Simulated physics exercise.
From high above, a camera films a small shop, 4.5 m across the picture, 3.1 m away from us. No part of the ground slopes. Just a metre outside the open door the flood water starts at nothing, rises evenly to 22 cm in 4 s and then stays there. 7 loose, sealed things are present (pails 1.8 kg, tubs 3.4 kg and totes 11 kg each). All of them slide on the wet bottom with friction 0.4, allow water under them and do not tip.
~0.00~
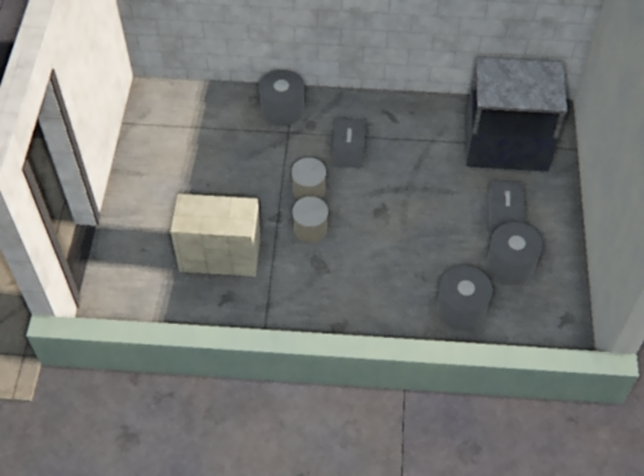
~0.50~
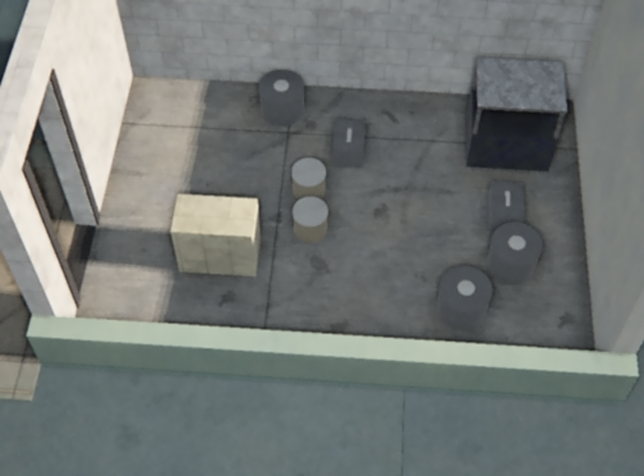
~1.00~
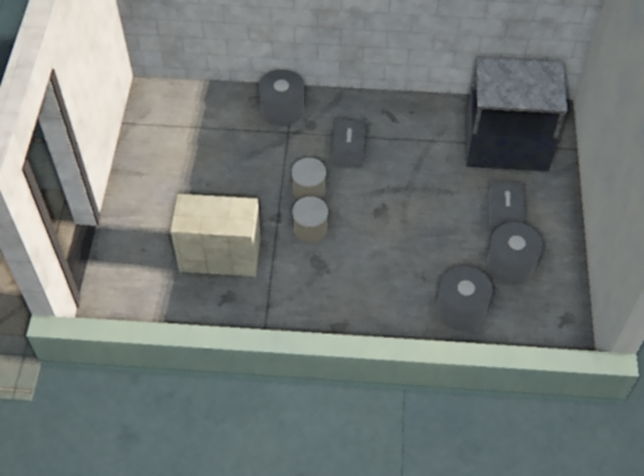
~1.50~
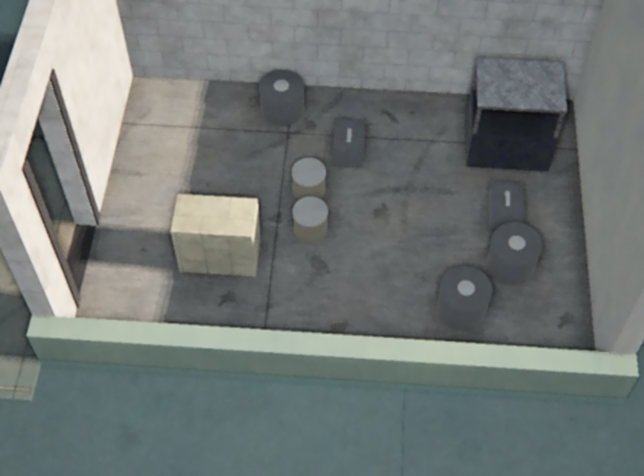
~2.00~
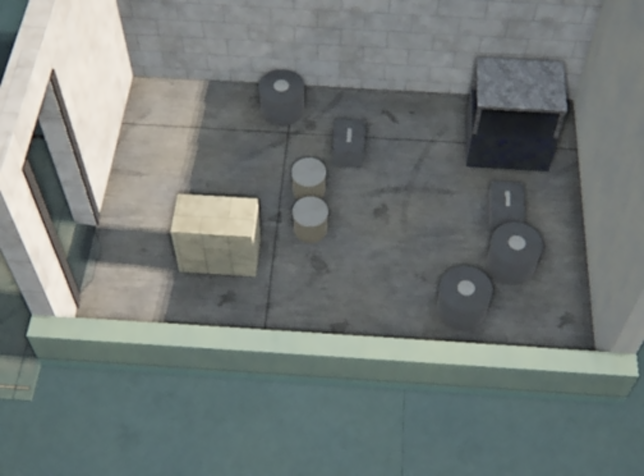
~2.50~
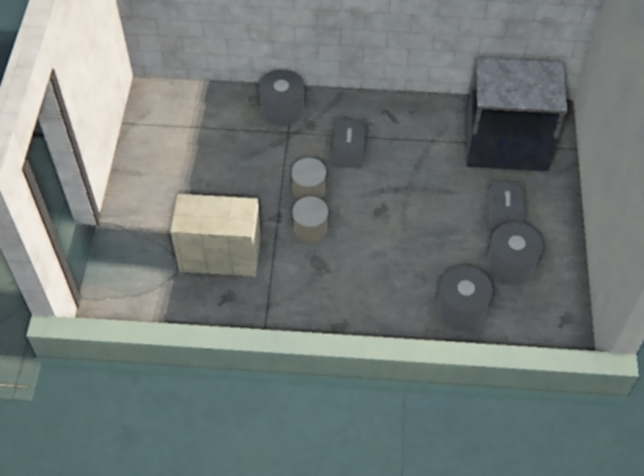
Blue-green water spreads over the ground outside a small walled shop seen from high above, first covering the pavement in front, then the left side, and lastly slipping through the doorway onto the floor near a pale yellow box. Two light-topped cylinders stand mid-floor among dark grey containers, with a dark, marble-topped unit at back right. Nothing inside shifts, and the camera stays still.
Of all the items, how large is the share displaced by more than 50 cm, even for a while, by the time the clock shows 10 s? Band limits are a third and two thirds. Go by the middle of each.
The share is a third up to two thirds.
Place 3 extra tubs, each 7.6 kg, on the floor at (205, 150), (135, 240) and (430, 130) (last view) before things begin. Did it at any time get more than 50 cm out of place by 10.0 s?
Well, it goes above, above, below.
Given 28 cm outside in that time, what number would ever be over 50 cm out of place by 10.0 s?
The count would be 5.
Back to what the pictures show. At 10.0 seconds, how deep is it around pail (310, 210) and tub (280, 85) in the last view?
First about 3 cm, second about 6 cm.
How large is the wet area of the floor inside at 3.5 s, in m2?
2.5 m2.
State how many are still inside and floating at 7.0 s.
Answer: 3.
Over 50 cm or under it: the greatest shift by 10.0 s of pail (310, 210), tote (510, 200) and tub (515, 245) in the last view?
Order as asked - a smaller shift, a smaller shift, a bigger shift.
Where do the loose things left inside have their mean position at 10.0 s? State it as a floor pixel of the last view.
Centred roughly on (451, 201).
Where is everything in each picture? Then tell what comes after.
In the first picture, a pail at (309, 171), on the bottom; a tub at (466, 288) rests on the ground; 0.0 m2 under water; 0 of 7 have shifted.
In the second picture, a pail at (309, 171) rests on the ground; a tub at (466, 288), on the bottom; 0.0 m2 under water; 0 of 7 have shifted.
In the third picture, a pail at (309, 171), on the bottom; a tub at (466, 288), on the bottom; water covers 0.0 m2; 0 of 7 have shifted.
In the fourth picture, a pail at (309, 171), on the bottom; a tub at (466, 288) rests on the ground; 0.0 m2 under water; 0 of 7 have shifted.
In the fifth picture, a pail at (309, 171) rests on the ground; a tub at (466, 288), on the bottom; 0.0 m2 under water; 0 of 7 have shifted.
In the sixth picture, a pail at (309, 171) rests on the ground; a tub at (466, 288) rests on the ground; 0.5 m2 under water; 0 of 7 have shifted.
After 3.5 s 0 of 7 are over 50 cm from their spots; 0 afloat.
After 4.5 s 0 of 7 are over 50 cm from their spots; 0 afloat.
After 7.0 s 3 of 7 are over 50 cm from their spots; 3 afloat.
After 10.0 s 4 of 7 are over 50 cm from their spots, and 4 have been at some point; 5 afloat.
